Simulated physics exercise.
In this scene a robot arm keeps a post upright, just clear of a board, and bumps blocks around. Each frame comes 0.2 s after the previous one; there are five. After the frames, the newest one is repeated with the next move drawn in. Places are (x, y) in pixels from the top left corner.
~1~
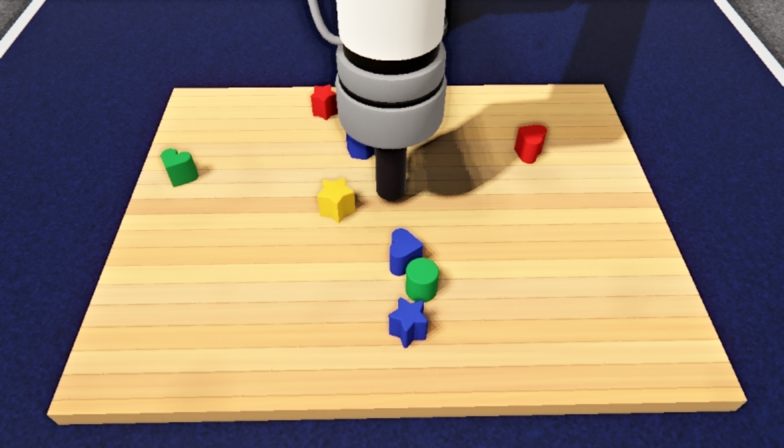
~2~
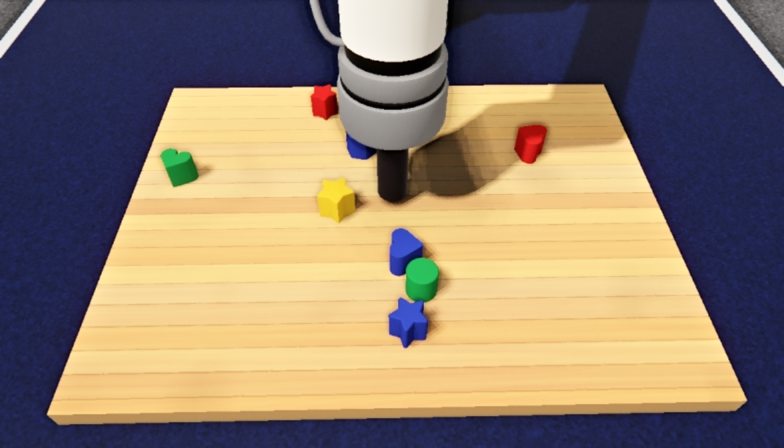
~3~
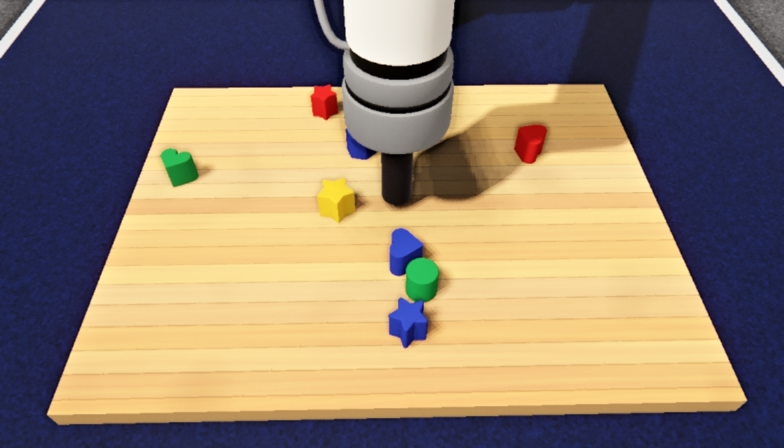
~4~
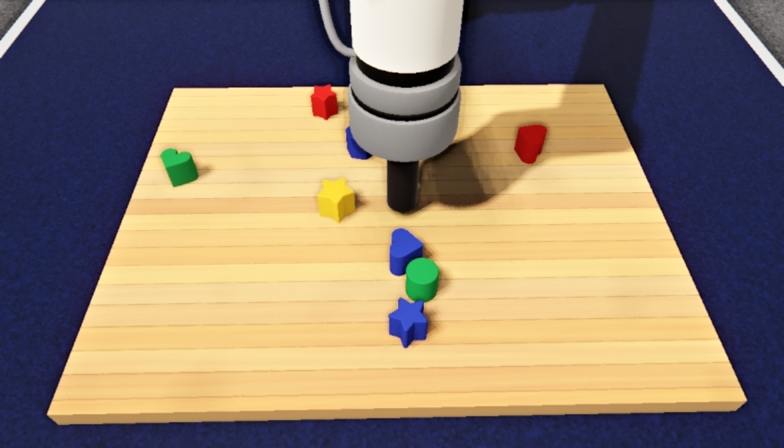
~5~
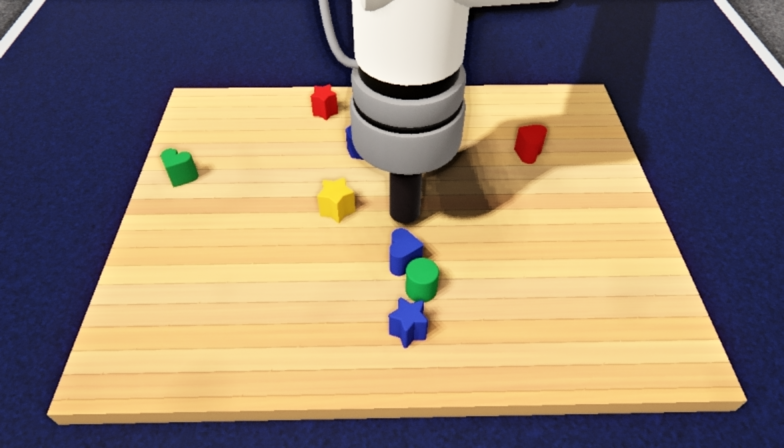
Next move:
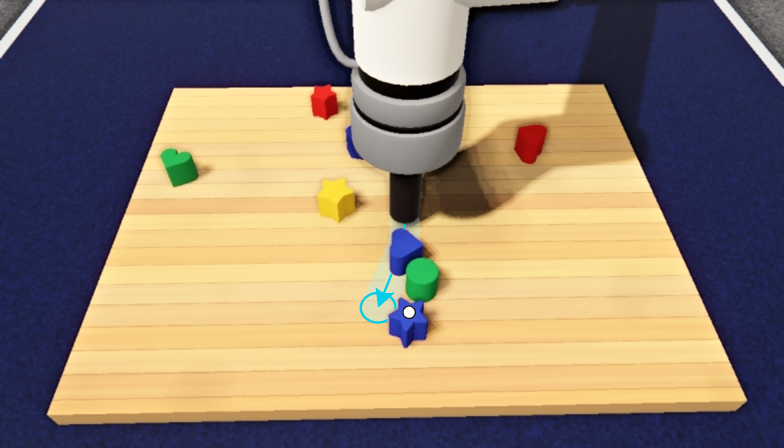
A robot arm with a black post moved slightly down and to the right over a wooden board, nearing a blue heart-shaped block, while the scattered red, green, yellow and blue blocks stayed still.
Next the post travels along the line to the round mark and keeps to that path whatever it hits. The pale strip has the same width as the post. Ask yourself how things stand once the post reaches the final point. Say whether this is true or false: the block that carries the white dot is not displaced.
The statement is incorrect.
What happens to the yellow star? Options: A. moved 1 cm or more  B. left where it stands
I choose B.
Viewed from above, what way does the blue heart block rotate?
The block spins anticlockwise.
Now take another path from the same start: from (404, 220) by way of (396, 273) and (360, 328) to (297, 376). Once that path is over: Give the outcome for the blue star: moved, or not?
It shifts position.
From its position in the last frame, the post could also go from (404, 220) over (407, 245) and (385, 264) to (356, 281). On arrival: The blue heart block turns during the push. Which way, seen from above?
From above, it looks like the blue heart block goes counterclockwise.
The drawn path runs from (404, 220) via (397, 262), ending at (378, 307); the dot is on the blue star.
The first path, step by step. One third of the way, post at (402, 240); blue heart block at (403, 254); green round block at (424, 273).
Two thirds of the way, post at (390, 270); blue heart block at (399, 282), turned 60° anticlockwise; green round block at (431, 282).
At the end, post at (378, 301); yellow star not moved; blue heart block at (403, 306), turned 100° anticlockwise; blue star at (416, 330), turned 15° anticlockwise; green round block at (431, 282).
